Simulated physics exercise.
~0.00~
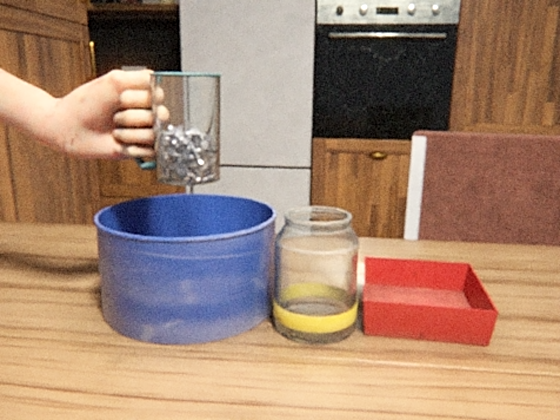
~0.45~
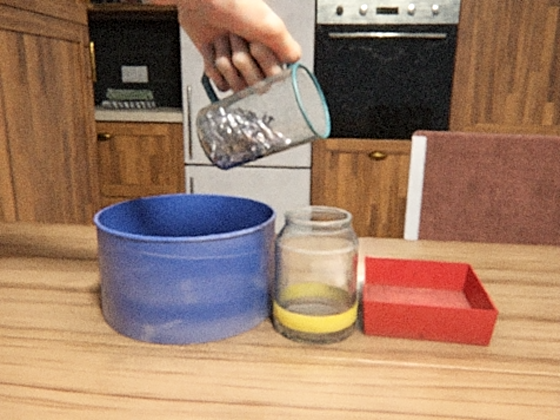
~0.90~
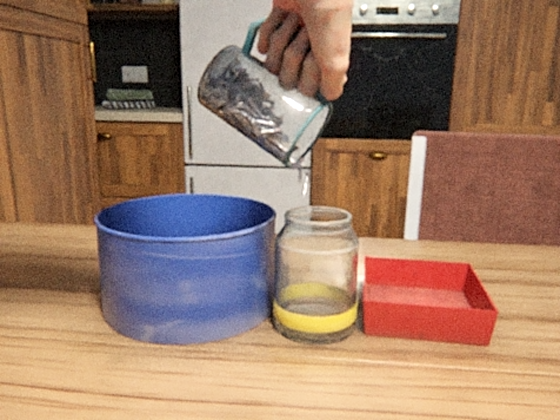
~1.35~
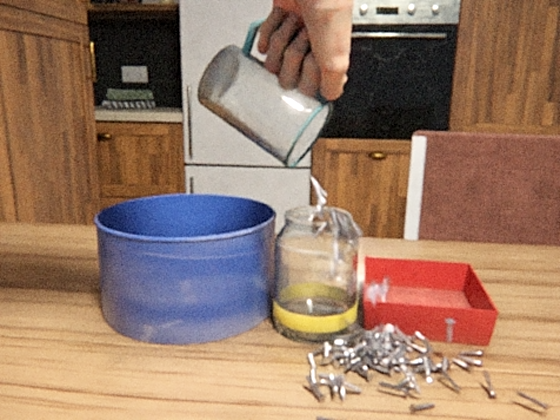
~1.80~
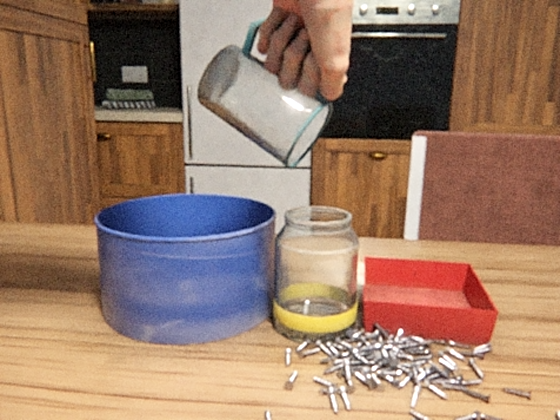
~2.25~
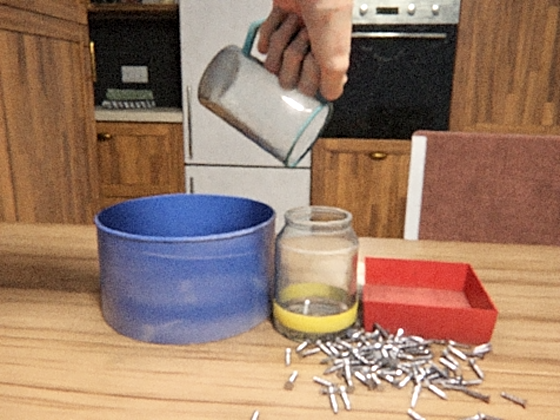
Glass cup of metal screws moving right in a hand, tipping above a jar and spilling nearly all onto the table.
